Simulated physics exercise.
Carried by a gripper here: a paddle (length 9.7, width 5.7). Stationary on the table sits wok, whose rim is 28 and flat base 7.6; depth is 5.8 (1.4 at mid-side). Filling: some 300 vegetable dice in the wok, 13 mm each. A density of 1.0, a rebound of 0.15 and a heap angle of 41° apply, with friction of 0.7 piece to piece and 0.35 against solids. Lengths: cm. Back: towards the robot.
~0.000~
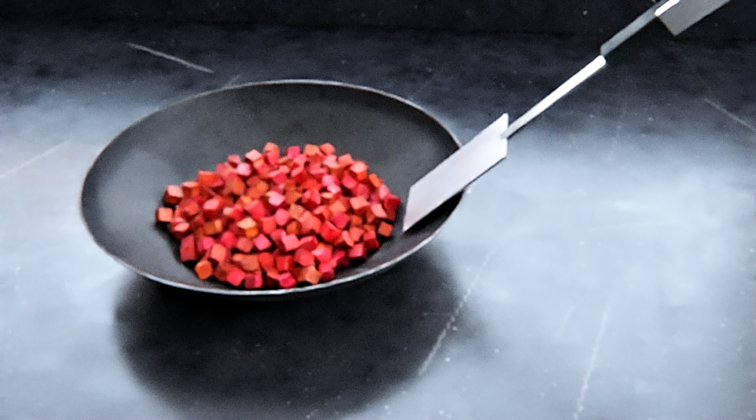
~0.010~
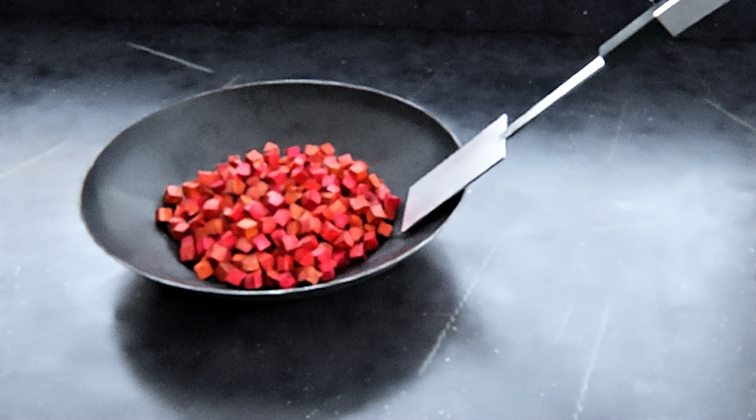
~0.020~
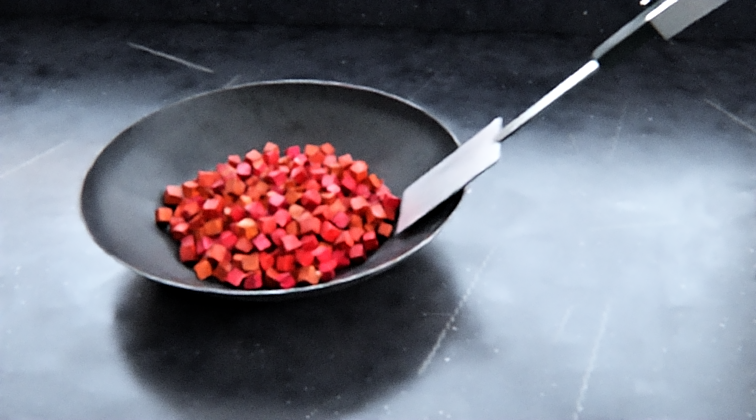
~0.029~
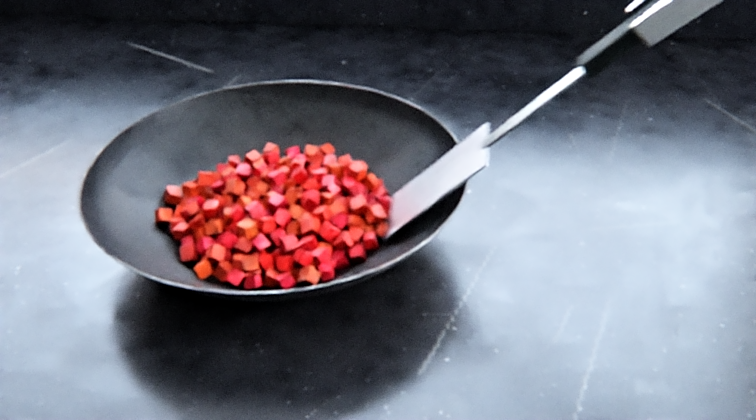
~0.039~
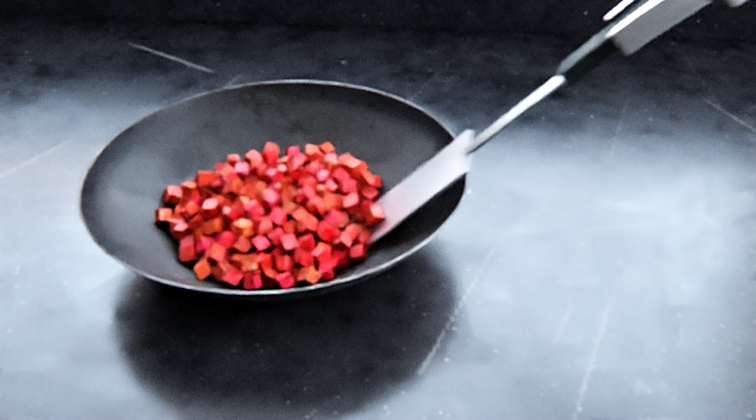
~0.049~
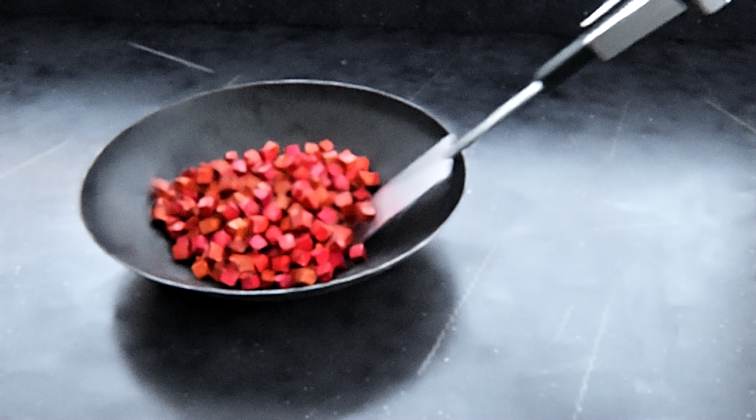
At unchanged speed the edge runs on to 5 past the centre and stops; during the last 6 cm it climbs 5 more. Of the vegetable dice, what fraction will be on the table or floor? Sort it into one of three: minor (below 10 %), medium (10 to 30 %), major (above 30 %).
Medium, 10 to 30 %.
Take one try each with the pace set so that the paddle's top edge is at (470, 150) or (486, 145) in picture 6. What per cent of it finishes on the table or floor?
First try about 5 %, second try about 0 %.
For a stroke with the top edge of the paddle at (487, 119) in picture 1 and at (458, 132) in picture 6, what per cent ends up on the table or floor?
Some 0 per cent.
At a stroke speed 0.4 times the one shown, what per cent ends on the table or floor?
0 %.
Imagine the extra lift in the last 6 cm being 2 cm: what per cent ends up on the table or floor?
Some 15 per cent.
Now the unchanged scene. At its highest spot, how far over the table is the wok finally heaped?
Close to 6.5 centimetres high.
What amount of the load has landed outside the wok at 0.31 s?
Some 5 per cent of the load.
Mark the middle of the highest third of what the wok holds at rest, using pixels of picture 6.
I'd say around pixel (162, 180).
After 0.07 s, sloping 45°, highest piece 6 above the table; 302 in the wok.
After 0.10 s, sloping 45°, highest piece 10 above the table; 299 in the wok, 3 on the blade or in flight.
After 0.31 s, sloping 45°, highest piece 15 above the table; 251 in the wok, 11 on the table or floor, 40 on the blade or in flight.
After 1.36 s, sloping 45°, highest piece 7 above the table; 251 in the wok, 51 on the table or floor.
At rest, 251 in the wok, 51 on the table or floor. That is 17 % on the table or floor.
